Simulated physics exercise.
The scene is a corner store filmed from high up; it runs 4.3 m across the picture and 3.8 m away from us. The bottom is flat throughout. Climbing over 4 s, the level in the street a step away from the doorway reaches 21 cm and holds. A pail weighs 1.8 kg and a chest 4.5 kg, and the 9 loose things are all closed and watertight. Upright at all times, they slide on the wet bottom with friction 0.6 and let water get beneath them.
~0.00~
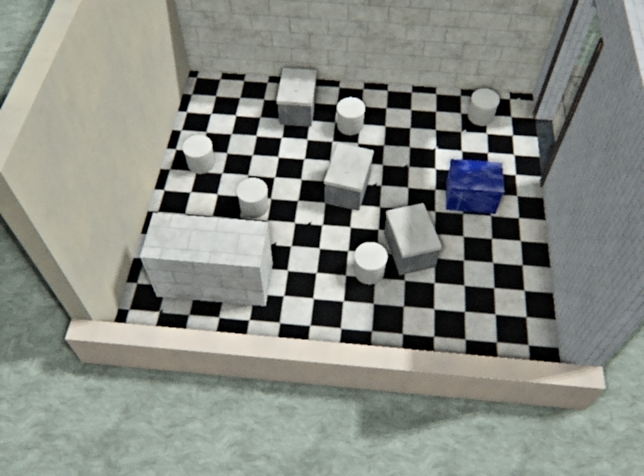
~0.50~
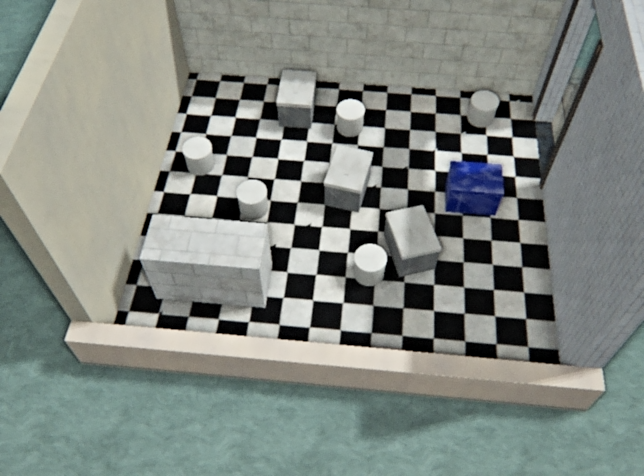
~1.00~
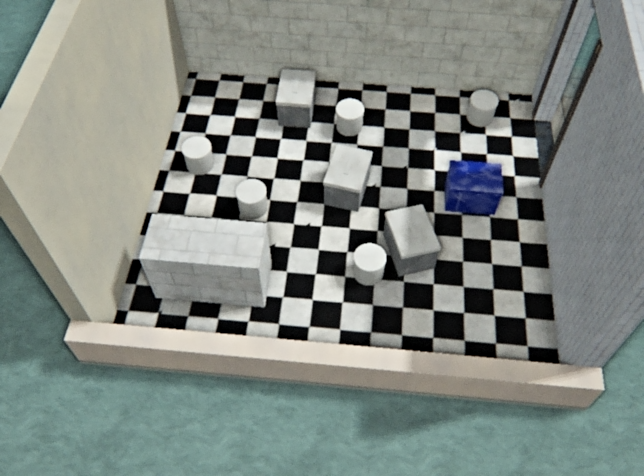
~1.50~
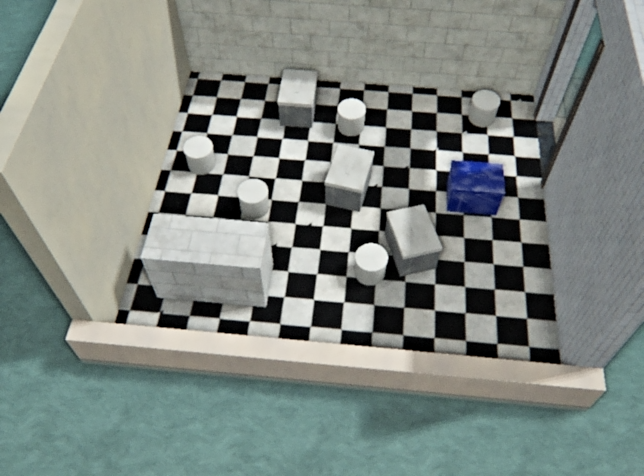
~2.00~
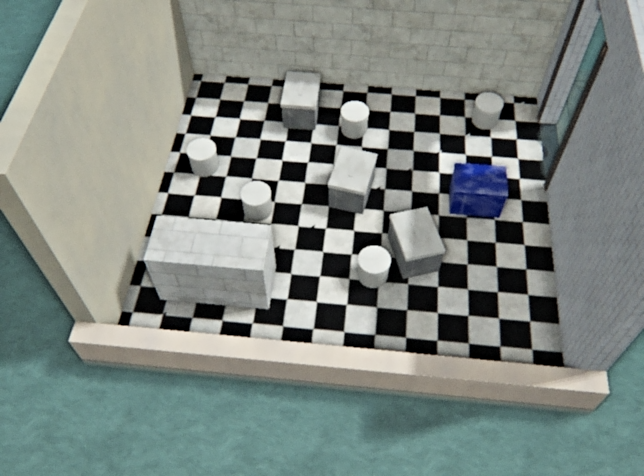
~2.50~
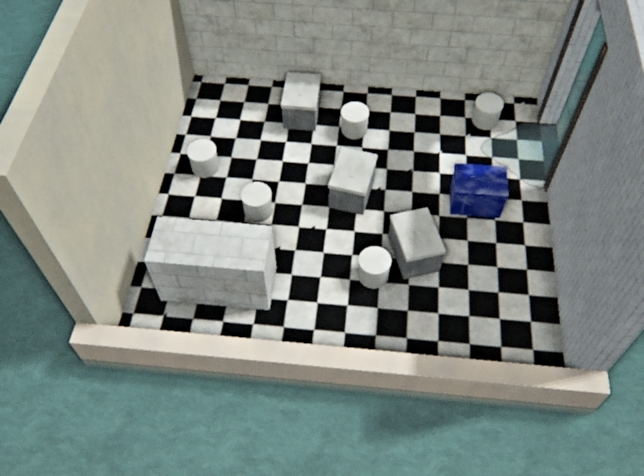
Water rising outside a checker-floored store and beginning to spread in by the right wall, near a motionless blue chest.
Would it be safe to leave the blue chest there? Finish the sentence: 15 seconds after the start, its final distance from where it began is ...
Between a quarter metre and a metre.
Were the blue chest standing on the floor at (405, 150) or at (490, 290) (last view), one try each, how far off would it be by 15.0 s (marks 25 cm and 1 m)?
Goes far off, then goes far off.
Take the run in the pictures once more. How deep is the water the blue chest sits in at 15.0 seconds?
Roughly 7 cm.
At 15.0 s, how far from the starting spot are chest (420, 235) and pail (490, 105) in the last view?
The first is 100 cm from its start, the second 200 cm.
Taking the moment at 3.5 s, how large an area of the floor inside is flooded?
At that time the wet patch spans about 2.5 m2.
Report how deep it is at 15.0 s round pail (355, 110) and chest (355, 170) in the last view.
Depth approx. 8 cm / 10 cm.
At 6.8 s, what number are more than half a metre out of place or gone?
At that moment it comes to 6.
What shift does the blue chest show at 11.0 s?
Close to 80 cm.
After 3.5 s the blue chest is near (481, 180), 0.0 m from its start, aground; 0 afloat.
After 6.8 s the blue chest is near (471, 230), 0.7 m from its start, aground; 6 afloat.
After 11.0 s the blue chest is near (470, 236), 0.7 m from its start, aground; 8 afloat.
After 15.0 s the blue chest is near (443, 184), 0.4 m from its start, afloat; 9 afloat.
